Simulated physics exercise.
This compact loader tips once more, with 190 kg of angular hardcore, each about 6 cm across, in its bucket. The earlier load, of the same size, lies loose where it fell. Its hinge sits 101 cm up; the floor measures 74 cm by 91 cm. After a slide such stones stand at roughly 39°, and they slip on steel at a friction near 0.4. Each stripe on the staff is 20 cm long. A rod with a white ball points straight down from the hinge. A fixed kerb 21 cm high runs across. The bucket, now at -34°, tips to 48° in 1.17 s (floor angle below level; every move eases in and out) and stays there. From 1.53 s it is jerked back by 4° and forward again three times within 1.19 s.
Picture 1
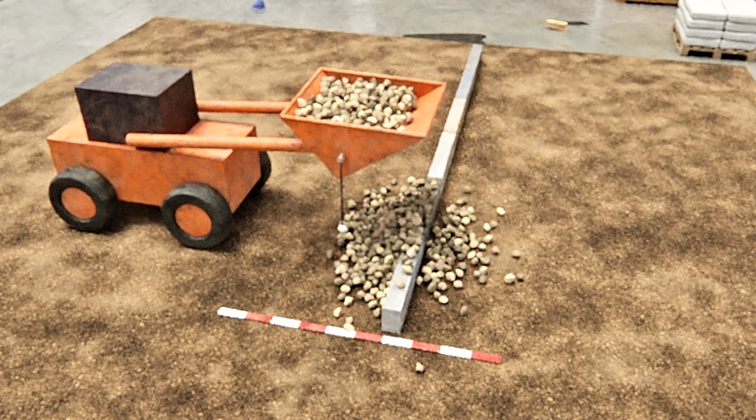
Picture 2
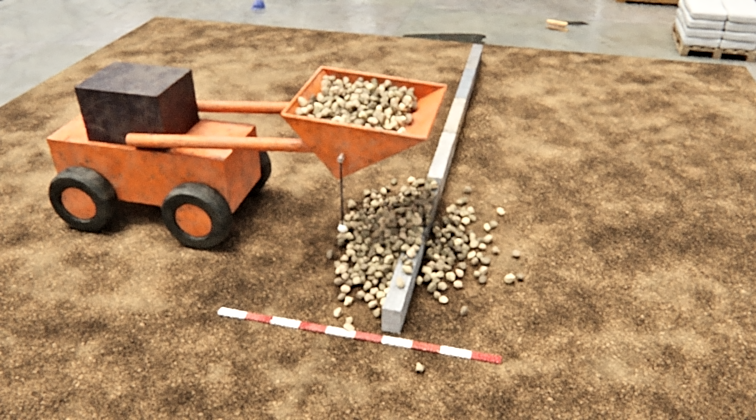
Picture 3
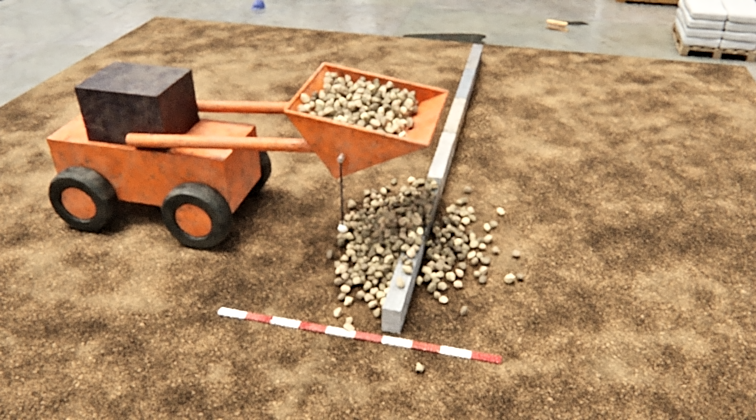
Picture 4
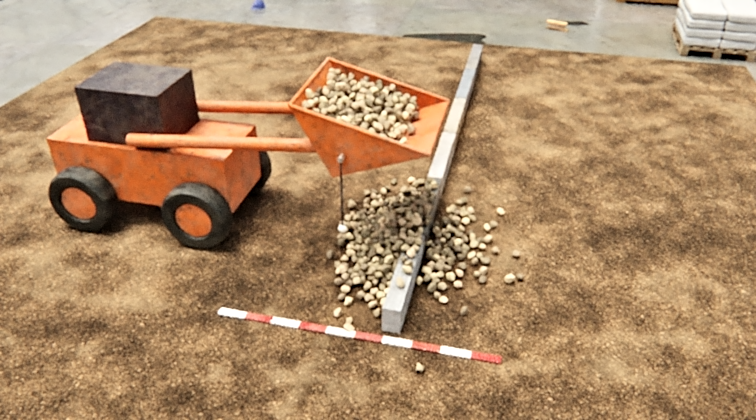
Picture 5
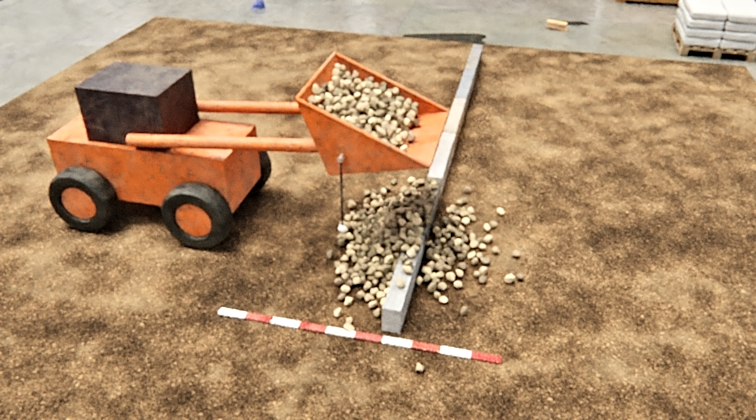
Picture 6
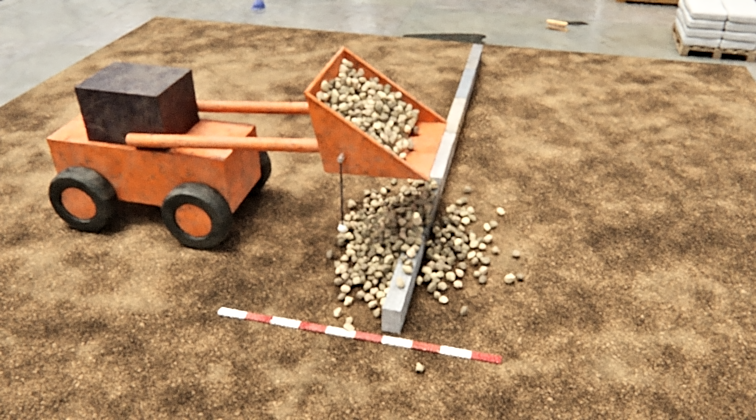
The orange loader's stone-filled bucket tilts steadily down to the right above a loose stone pile.
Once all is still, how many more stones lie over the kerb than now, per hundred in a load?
Some 72 per cent is added.
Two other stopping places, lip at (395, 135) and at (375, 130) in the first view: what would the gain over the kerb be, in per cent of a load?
Near 15 per cent from the first place, 0 from the second.
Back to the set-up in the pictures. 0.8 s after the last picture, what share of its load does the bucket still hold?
About 45 per cent.
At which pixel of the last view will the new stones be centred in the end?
Around (444, 239).
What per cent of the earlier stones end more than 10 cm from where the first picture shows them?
Roughly 5 per cent of them.
Then, 0.4 s after the last picture the floor is at 35°; in per cent of one load, 99 in the bucket, 82 on this side of the kerb, 19 over the kerb; the foremost stones are at (500, 253).
Then, 0.8 s after the last picture the floor is at 48°; in per cent of one load, 43 in the bucket, 121 on this side of the kerb, 36 over the kerb; the foremost stones are at (500, 253).
Then, 2.7 s after the last picture the floor is at 48°; in per cent of one load, 0 in the bucket, 110 on this side of the kerb, 90 over the kerb; the foremost stones are at (534, 263).
Then, 5.1 s after the last picture the floor is at 48°; in per cent of one load, 0 in the bucket, 110 on this side of the kerb, 90 over the kerb; the foremost stones are at (534, 263). Net gain over the kerb, 72.
